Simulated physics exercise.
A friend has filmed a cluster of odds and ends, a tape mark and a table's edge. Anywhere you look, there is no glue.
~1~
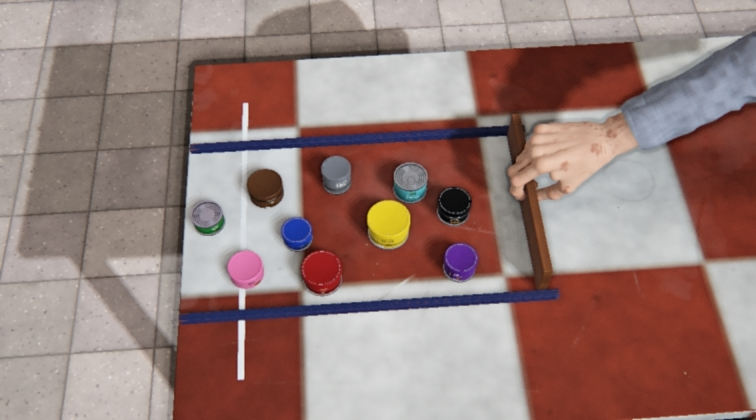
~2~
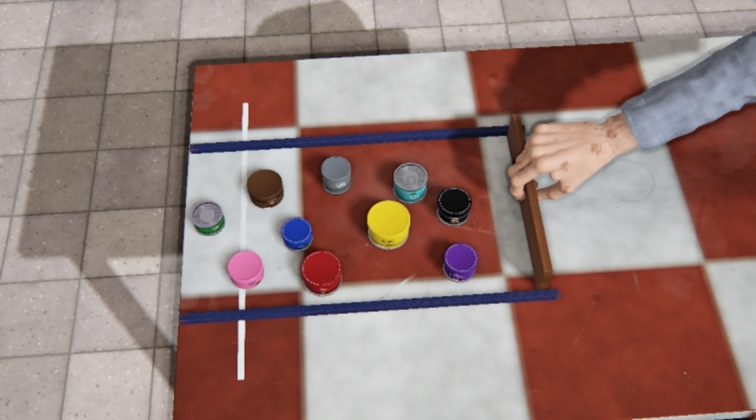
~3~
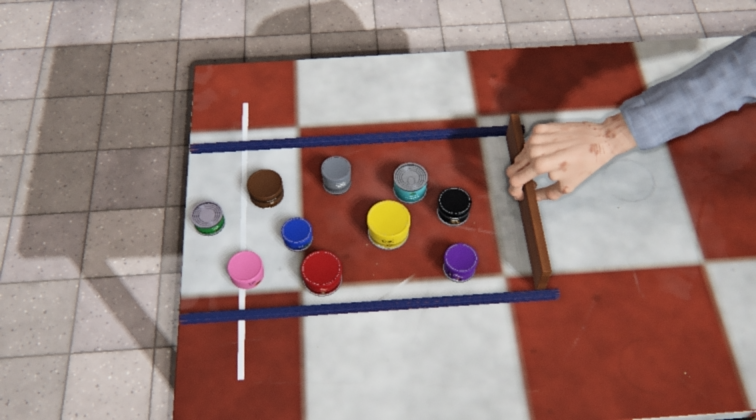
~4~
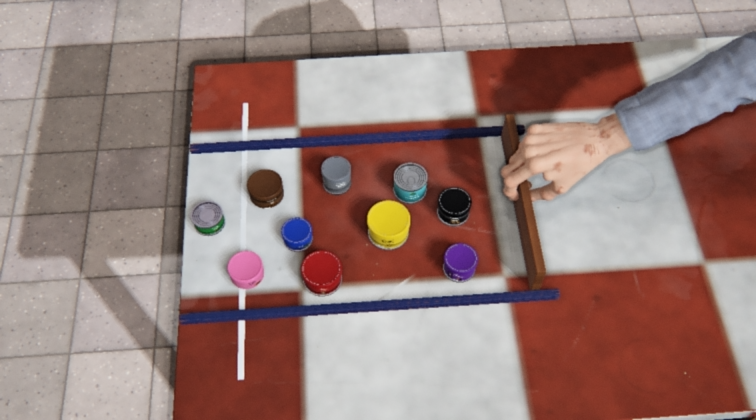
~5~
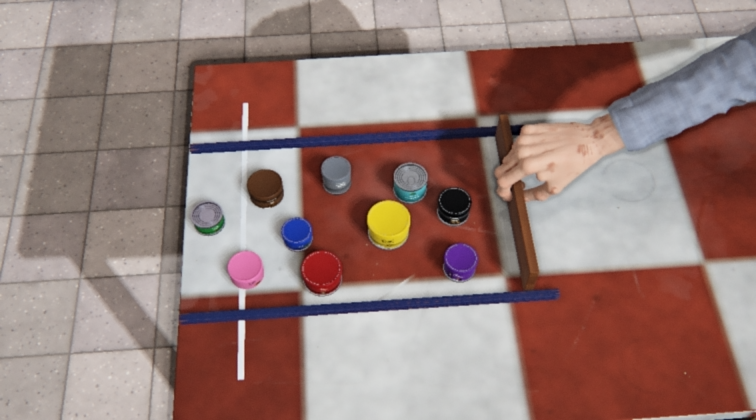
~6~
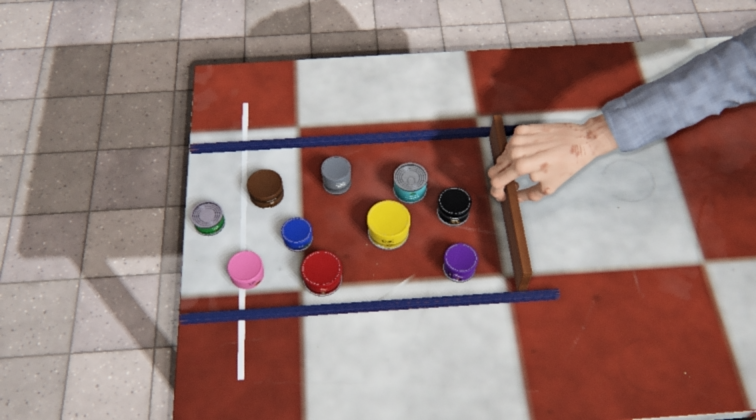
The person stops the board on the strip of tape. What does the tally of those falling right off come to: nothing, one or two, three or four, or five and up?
The pieces that topple off will total fewer than three but at least one.
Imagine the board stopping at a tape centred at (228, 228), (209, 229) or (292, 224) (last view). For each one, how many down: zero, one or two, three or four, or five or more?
Lab note - count at each of the three spots: Five or more; five or more; none.
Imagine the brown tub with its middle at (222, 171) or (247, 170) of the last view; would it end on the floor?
One place after the other: It keeps its spot; it keeps its spot.
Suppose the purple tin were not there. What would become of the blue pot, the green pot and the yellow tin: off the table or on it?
Blue pot: Still there; green pot: Over the edge; yellow tin: Still there.
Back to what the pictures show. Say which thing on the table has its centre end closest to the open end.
I'd go with the pink tub.
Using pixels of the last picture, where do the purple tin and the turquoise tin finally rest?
The purple tin comes to rest at (224, 294), and the turquoise tin comes to rest at (227, 188).
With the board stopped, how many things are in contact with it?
That number would be 5.
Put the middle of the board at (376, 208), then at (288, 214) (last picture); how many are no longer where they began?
By the first moment it's 5, by the second it's 9.
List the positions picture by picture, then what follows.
The first picture shows green pot (208, 218); pink tub (246, 270); brown tub (266, 189); board (528, 199); tape (243, 227).
The second picture shows pink tub (246, 270); black tin (454, 207).
The third picture shows brown tub (266, 189); blue pot (297, 235).
The fourth picture shows green pot (208, 218); purple tin (460, 263).
The fifth picture shows pink tub (246, 270); turquoise tin (410, 183).
The sixth picture shows green pot (208, 218); pink tub (246, 270); brown tub (266, 189); board (509, 200); tape (243, 227).
Soon after, none off yet; green pot at rest near (208, 218); pink tub at rest near (246, 270); brown tub at rest near (266, 189).
By the end, the number that fall off is one or two; fallen, green pot.
